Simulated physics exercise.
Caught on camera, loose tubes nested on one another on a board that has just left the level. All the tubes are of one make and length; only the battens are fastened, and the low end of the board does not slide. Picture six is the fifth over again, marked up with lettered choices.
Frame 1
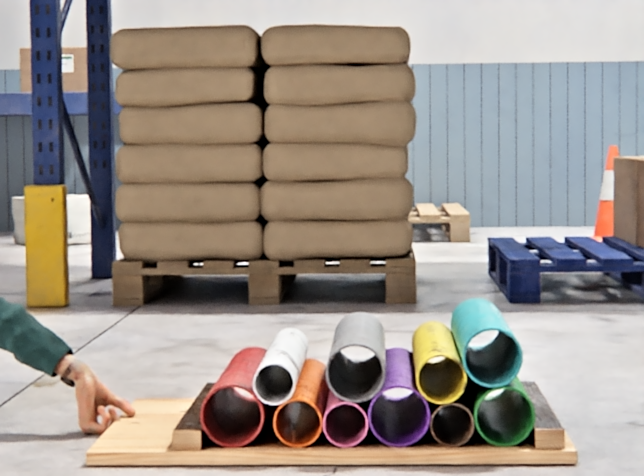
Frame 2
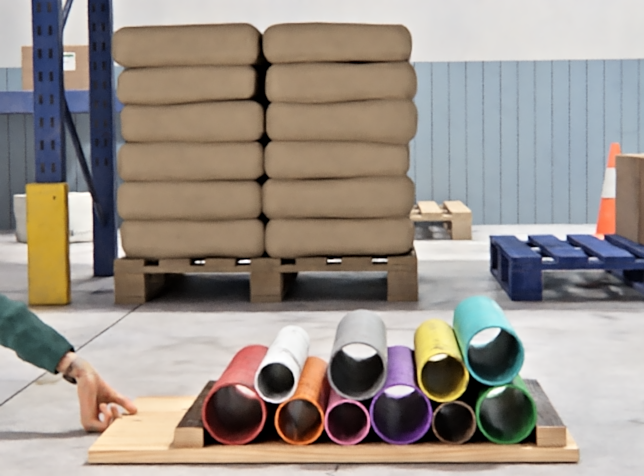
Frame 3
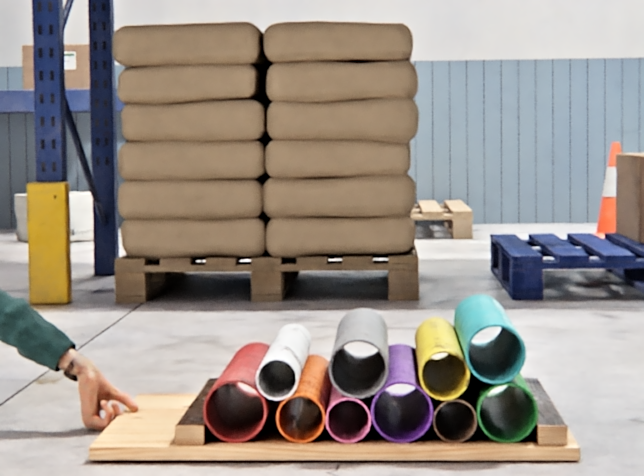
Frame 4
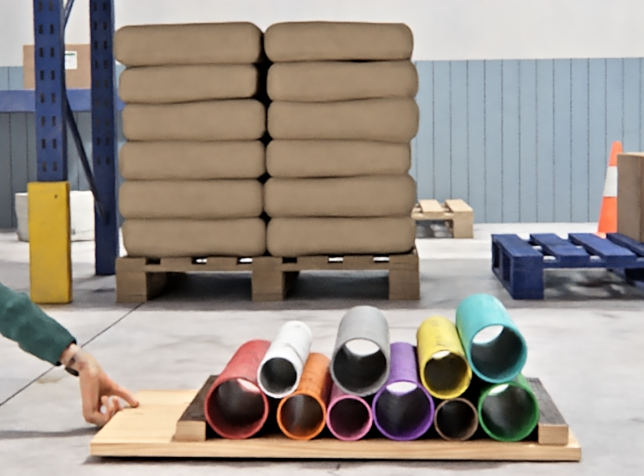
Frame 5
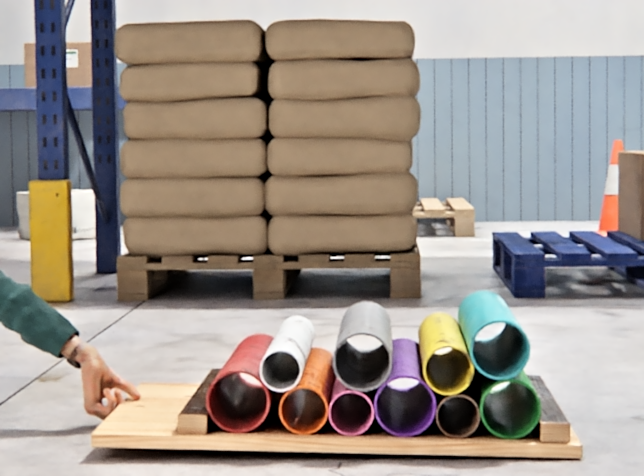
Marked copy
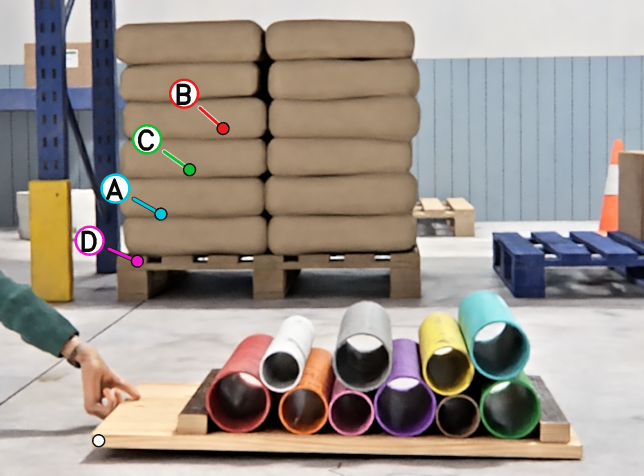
In a warehouse seen from the front at a low height, brown sacks sit stacked on a wooden pallet between a blue rack at left and a blue pallet at right. In front, red, white, orange, grey, pink, purple, yellow, green and turquoise tubes nest between dark battens on a pale board. Fingers at its left end raise it very slightly, the tubes keeping their places, while the view drifts faintly.
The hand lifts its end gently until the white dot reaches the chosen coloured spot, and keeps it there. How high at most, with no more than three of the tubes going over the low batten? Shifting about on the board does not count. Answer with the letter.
The answer is mark C.
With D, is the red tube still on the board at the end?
The red tube: Yes.
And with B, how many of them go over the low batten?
With B, four.
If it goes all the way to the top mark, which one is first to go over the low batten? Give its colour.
First is the turquoise one.
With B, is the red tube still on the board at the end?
The red tube: Yes.
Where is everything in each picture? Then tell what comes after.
Red tube (233, 416); orange tube (298, 423); pink tube (346, 424), in the first frame.
Pink tube (348, 422); purple tube (401, 414), in the second frame.
Board (338, 415); red tube (235, 411); orange tube (301, 419); grey tube (358, 369), in the third frame.
Board (338, 412); red tube (237, 407); orange tube (302, 415), in the fourth frame.
Board (340, 408); red tube (238, 402); orange tube (304, 410), in the fifth frame.
On the marked copy, A at (161, 214); B at (223, 129); C at (189, 170); D at (137, 261); the white dot at (99, 441).
With C. Early on, board at 20°.
Further on, board at 36°.
At the end, board at 36°, one over the low batten (turquoise).
As for the rest, A one over the low batten (turquoise); B four over the low batten (white, yellow, grey, turquoise); D one over the low batten (turquoise).
